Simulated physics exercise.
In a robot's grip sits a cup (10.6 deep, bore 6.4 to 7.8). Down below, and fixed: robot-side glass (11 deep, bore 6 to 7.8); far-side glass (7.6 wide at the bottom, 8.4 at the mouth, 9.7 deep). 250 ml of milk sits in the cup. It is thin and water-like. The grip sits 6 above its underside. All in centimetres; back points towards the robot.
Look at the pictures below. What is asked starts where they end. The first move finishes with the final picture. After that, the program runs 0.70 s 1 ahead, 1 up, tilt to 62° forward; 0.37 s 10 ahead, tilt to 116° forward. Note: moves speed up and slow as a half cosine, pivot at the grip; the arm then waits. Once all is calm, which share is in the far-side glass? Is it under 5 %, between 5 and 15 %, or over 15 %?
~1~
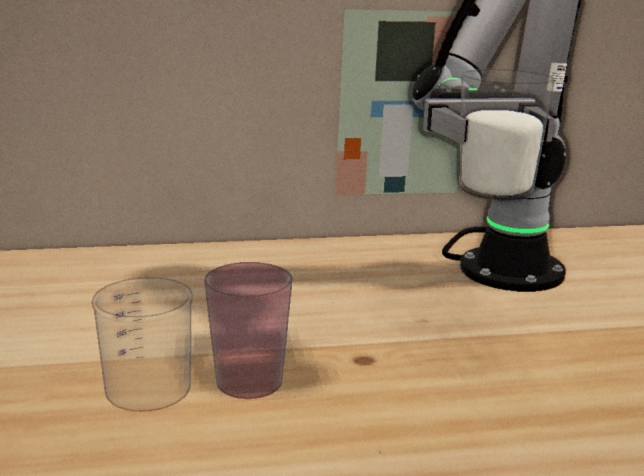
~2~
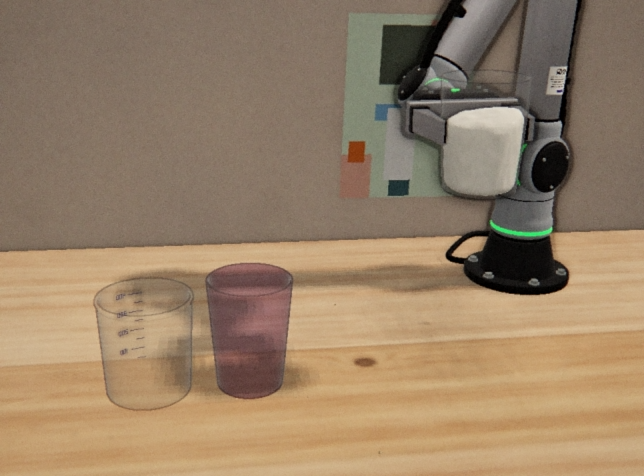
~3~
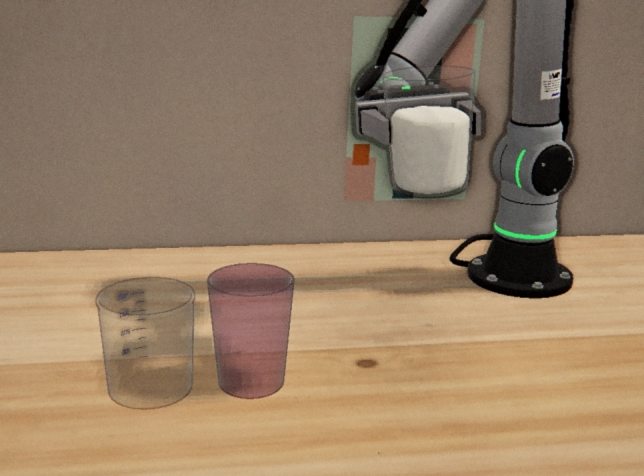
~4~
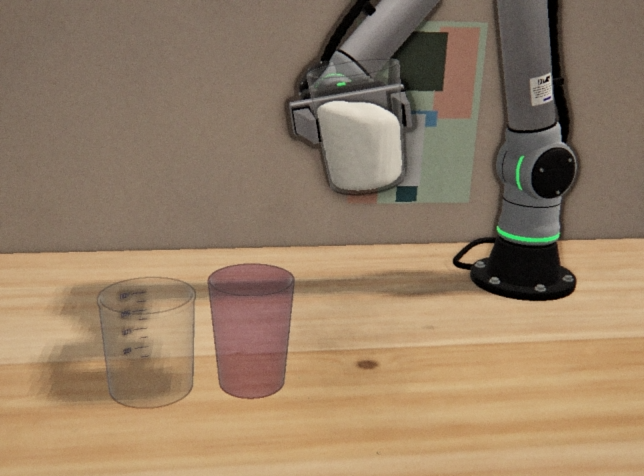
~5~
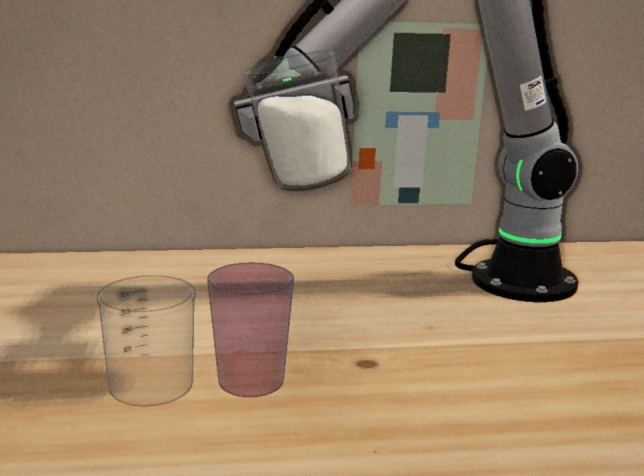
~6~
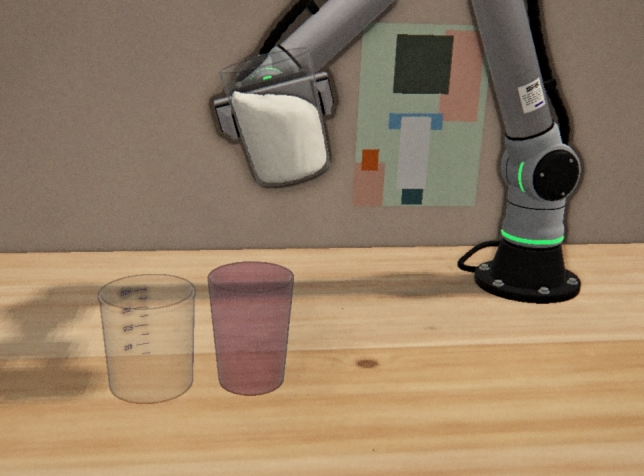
Between 5 and 15 %.
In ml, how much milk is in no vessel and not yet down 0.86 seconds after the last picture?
Estimate: About 10 ml.
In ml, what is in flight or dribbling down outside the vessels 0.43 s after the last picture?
Around 0 ml at that time.
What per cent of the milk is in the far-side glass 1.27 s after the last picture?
Share: Approx. 8%.
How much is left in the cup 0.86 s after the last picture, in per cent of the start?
Remaining share: Close to 90 per cent.
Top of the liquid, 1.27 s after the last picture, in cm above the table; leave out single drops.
Up to 14 cm.
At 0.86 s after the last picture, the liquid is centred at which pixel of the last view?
(233, 131), about.
Then, 0.43 s on, tilted 47° forward, liquid up to 29 above the table; 255 ml in the cup.
Then, 0.86 s on, tilted 82° forward, liquid up to 31 above the table; 230 ml in the cup, 15 ml in the far-side glass, 10 ml in the air or running down outside.
Then, 1.27 s on, tilted 116° forward, liquid up to 36 above the table; 205 ml on the table or floor, 20 ml in the far-side glass, 25 ml in the air or running down outside.
Then, 2.07 s on, tilted 116° forward, liquid up to 0 above the table; 230 ml on the table or floor, 20 ml in the far-side glass.
In the end, 230 ml on the table or floor, 20 ml in the far-side glass. That is 9 % in the far-side glass.
